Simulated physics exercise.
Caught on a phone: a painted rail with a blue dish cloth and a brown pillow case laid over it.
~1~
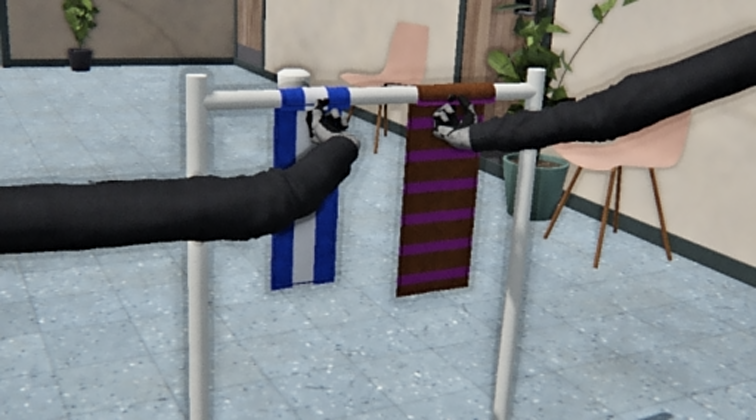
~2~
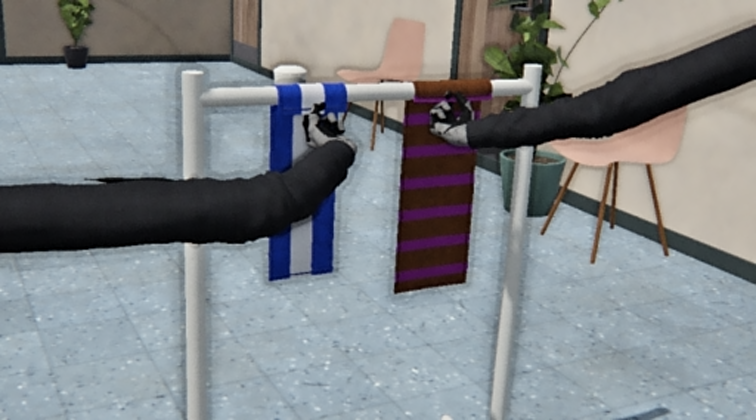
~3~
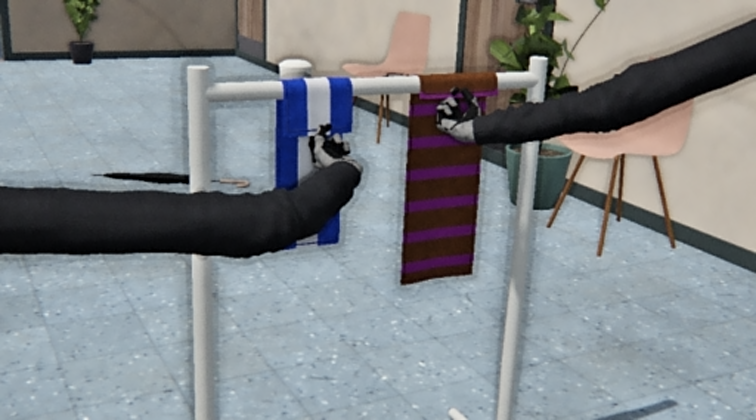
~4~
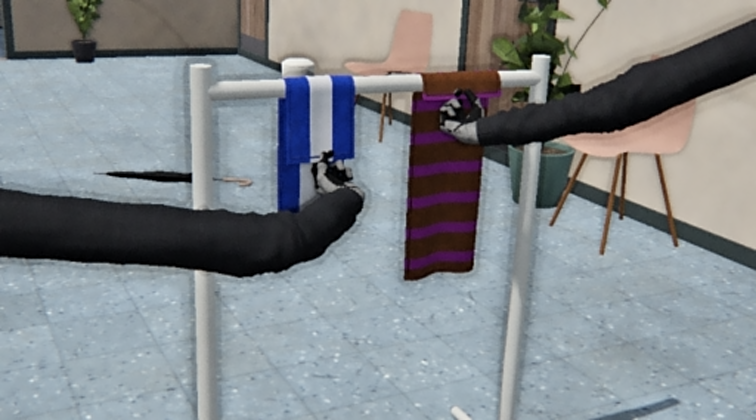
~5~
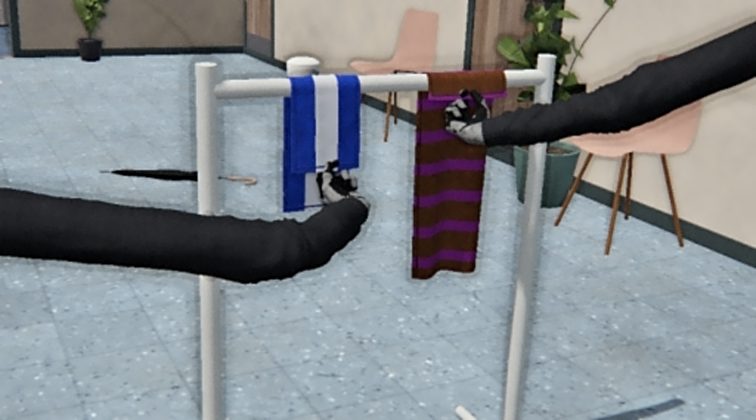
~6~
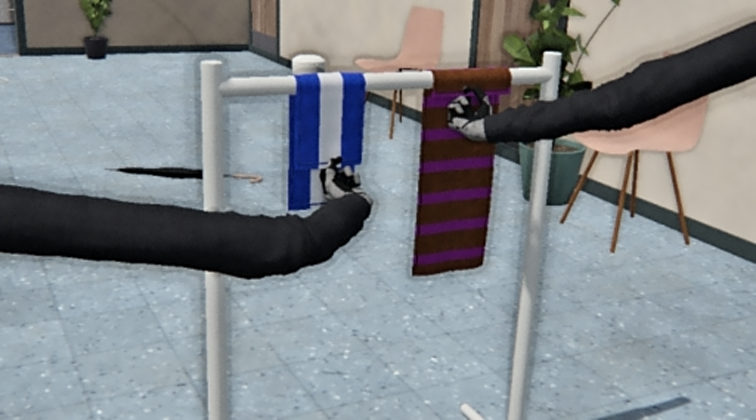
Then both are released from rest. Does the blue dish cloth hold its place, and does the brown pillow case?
As it turns out, the blue dish cloth hangs there; the brown pillow case is pulled off by its long side.
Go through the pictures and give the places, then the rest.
Dish cloth front hem (334, 103), back hem (320, 279); pillow case front hem (438, 99), back hem (415, 290), in the first picture.
Dish cloth front hem (330, 107); pillow case front hem (435, 96), in the second picture.
Dish cloth front hem (336, 127); pillow case front hem (441, 92), in the third picture.
Dish cloth front hem (338, 154); pillow case front hem (444, 93), in the fourth picture.
Dish cloth front hem (343, 164); pillow case front hem (449, 94), in the fifth picture.
Dish cloth front hem (346, 160), back hem (337, 200), front over half the back; pillow case front hem (453, 91), back hem (433, 270), front far shorter than the back, in the sixth picture.
Then, 0.34 s past the final frame, dish cloth unmoved; pillow case clear of the rail and dropping near (453, 221).
Then, 0.60 s past the final frame, dish cloth unmoved; pillow case clear of the rail and dropping.
Then, 0.86 s past the final frame, dish cloth unmoved; pillow case in a heap on the floor.
When it is over, dish cloth unmoved; pillow case in a heap on the floor. The blue dish cloth keeps its place and the brown pillow case slides off.
